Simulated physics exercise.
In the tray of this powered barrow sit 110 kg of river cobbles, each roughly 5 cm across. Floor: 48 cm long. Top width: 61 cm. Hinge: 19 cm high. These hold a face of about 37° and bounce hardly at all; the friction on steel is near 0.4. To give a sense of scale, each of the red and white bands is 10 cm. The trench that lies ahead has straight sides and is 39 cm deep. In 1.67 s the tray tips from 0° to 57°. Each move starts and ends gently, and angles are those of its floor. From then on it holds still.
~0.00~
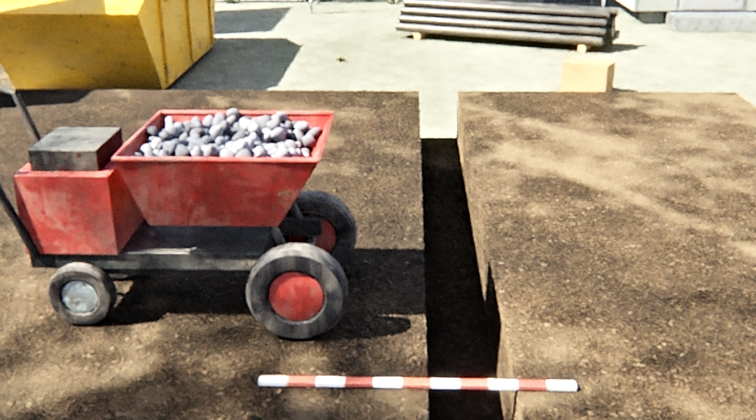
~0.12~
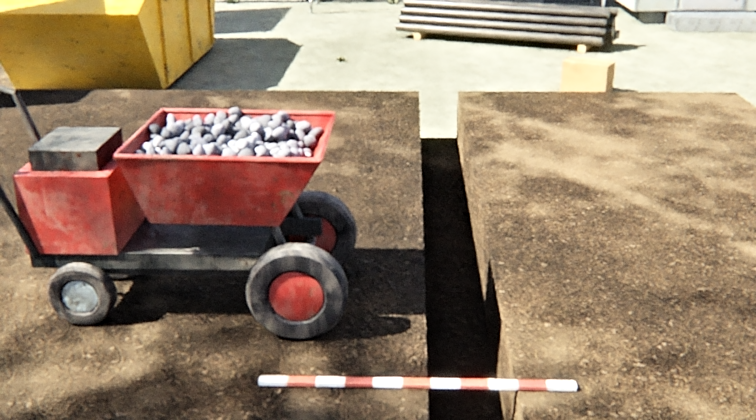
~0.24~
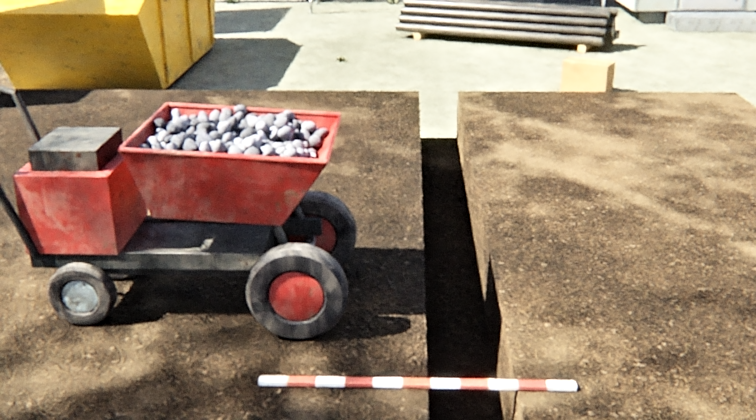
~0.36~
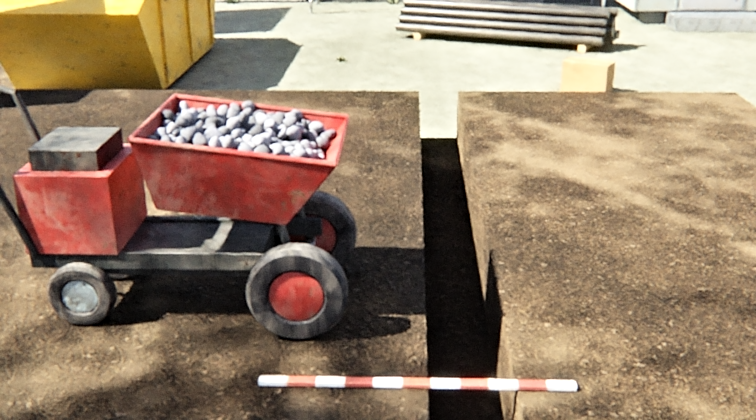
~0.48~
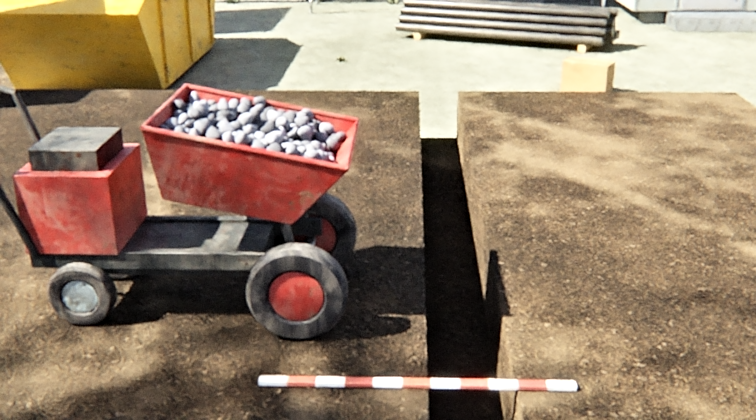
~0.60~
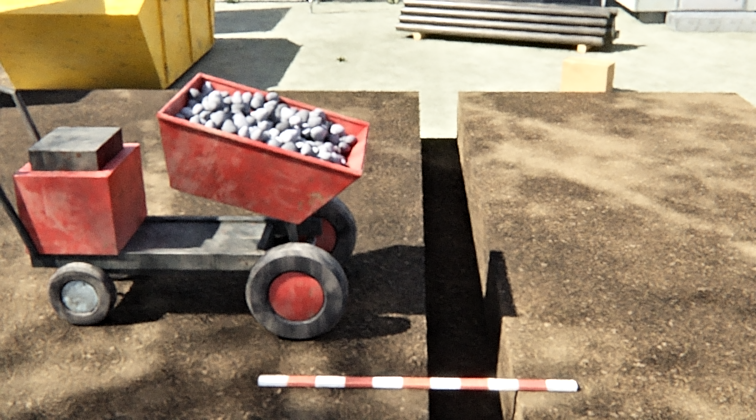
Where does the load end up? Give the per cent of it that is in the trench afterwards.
Some 39 per cent of it.
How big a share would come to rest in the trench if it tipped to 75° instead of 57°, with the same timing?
Roughly 80 per cent would end in the trench.
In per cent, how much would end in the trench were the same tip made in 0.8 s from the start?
Then about 30 per cent.
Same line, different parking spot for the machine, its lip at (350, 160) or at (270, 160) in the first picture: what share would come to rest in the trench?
Around 30% for the first place and 35% for the second.
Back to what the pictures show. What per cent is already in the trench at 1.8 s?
Close to 15 per cent has got there by then.
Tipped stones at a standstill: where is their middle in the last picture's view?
Roughly at pixel (468, 376).
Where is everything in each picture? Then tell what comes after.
The tray is at 0°, its lip at (318, 161); the top of the load is at (234, 125), in the first picture.
Lip at (320, 161), floor tilted 1°, highest stones at (236, 124); the stones move at 0.1 m/s on average, in the second picture.
Lip at (326, 162), floor tilted 3°, highest stones at (229, 122); the stones move at 0.2 m/s on average, in the third picture.
The tray is at 7°, its lip at (336, 165); the top of the load is at (207, 118); the stones move at 0.3 m/s on average, in the fourth picture.
The tray is at 11°, its lip at (347, 169); the top of the load is at (204, 111); the stones move at 0.4 m/s on average, in the fifth picture.
Lip at (361, 175), floor tilted 17°, highest stones at (209, 99); the stones move at 0.4 m/s on average, in the sixth picture.
After 1.2 s the floor is at 48°; 100 % in the tray; the foremost stones are at (406, 183).
After 1.8 s the floor is at 57°; 86 % in the tray, 13 % in the trench, 1 % past the trench; the foremost stones are at (507, 294).
After 2.1 s the floor is at 57°; 74 % in the tray, 23 % in the trench, 3 % past the trench; the foremost stones are at (558, 294).
After 4.1 s the floor is at 57°; 58 % in the tray, 39 % in the trench, 3 % past the trench; the foremost stones are at (572, 297).
